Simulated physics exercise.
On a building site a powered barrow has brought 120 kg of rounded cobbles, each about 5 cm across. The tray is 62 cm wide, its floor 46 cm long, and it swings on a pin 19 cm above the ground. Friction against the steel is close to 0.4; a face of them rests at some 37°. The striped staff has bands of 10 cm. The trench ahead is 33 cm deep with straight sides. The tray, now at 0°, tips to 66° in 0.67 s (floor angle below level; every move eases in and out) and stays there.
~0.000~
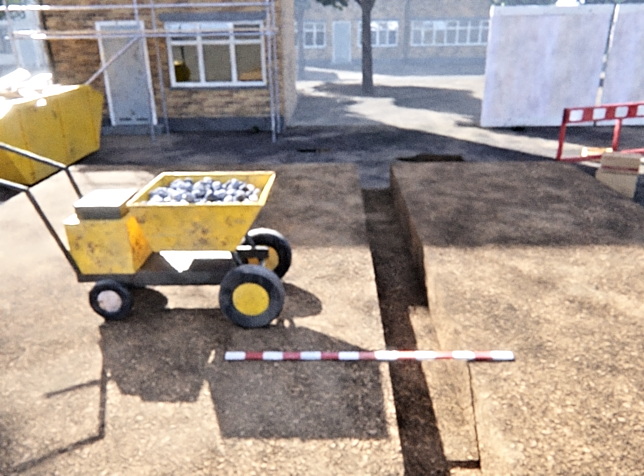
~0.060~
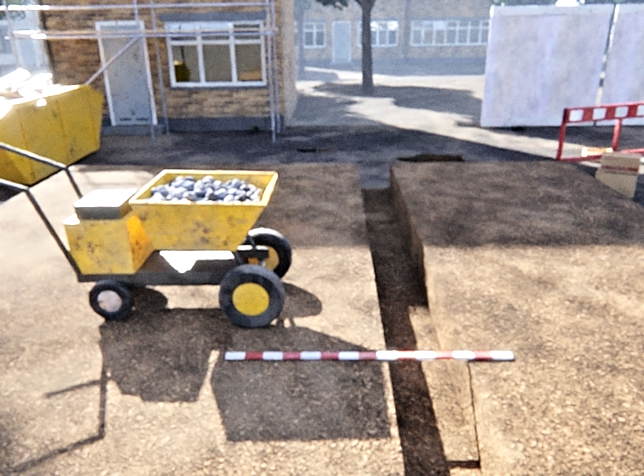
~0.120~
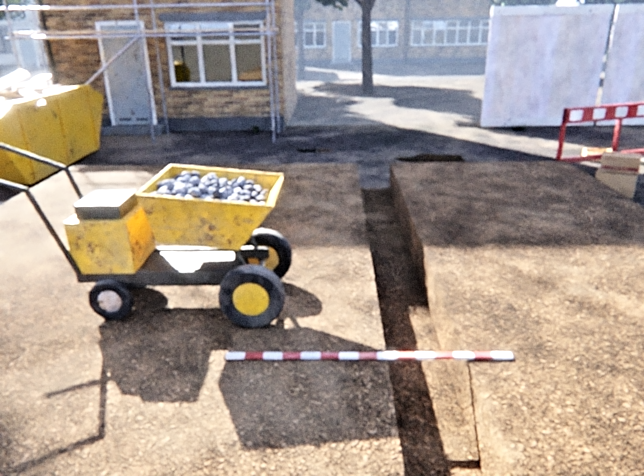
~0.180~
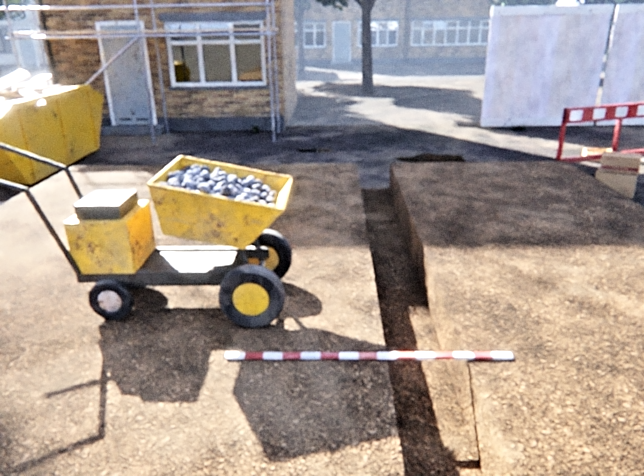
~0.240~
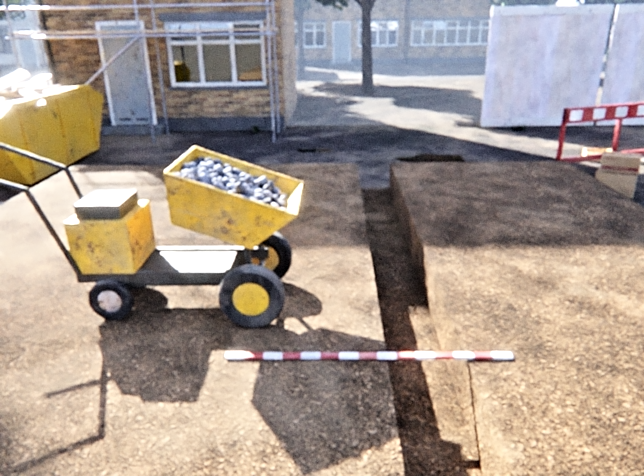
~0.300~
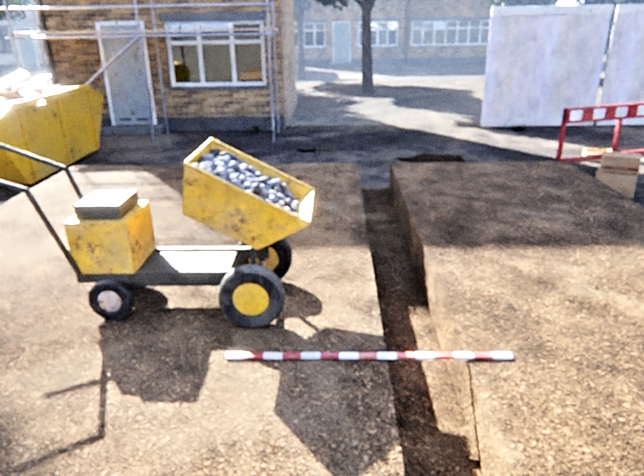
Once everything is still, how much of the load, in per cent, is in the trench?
Roughly 65 per cent ends in the trench.
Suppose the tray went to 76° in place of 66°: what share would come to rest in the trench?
Then about 90 per cent.
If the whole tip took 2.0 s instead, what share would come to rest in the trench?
Then about 55 per cent.
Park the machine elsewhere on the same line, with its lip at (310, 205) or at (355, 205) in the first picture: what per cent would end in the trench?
First some 60, then 25 per cent.
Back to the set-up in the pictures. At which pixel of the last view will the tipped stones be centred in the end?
Around (408, 336).
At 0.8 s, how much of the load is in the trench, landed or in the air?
About 15 per cent by then.
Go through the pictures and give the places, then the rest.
The tray is at 0°, its lip at (262, 205); the top of the load is at (191, 187), in the first picture.
The tray is at 1°, its lip at (265, 205); the top of the load is at (191, 186); the stones move at 0.4 m/s on average, in the second picture.
The tray is at 6°, its lip at (272, 207); the top of the load is at (190, 181); the stones move at 0.8 m/s on average, in the third picture.
The tray is at 12°, its lip at (283, 210); the top of the load is at (192, 174); the stones move at 1.1 m/s on average, in the fourth picture.
The tray is at 19°, its lip at (296, 216); the top of the load is at (200, 166); the stones move at 1.3 m/s on average, in the fifth picture.
The tray is at 28°, its lip at (310, 224); the top of the load is at (215, 158); the stones move at 1.4 m/s on average, in the sixth picture.
After 0.5 s the floor is at 55°; 100 % in the tray; the foremost stones are at (331, 235).
After 0.8 s the floor is at 66°; 75 % in the tray, 11 % short of the trench, 14 % in the trench; the foremost stones are at (409, 295).
After 1.1 s the floor is at 66°; 38 % in the tray, 9 % short of the trench, 52 % in the trench, 1 % past the trench; the foremost stones are at (471, 327).
After 3.1 s the floor is at 66°; 18 % in the tray, 16 % short of the trench, 65 % in the trench, 1 % past the trench; the foremost stones are at (502, 330).
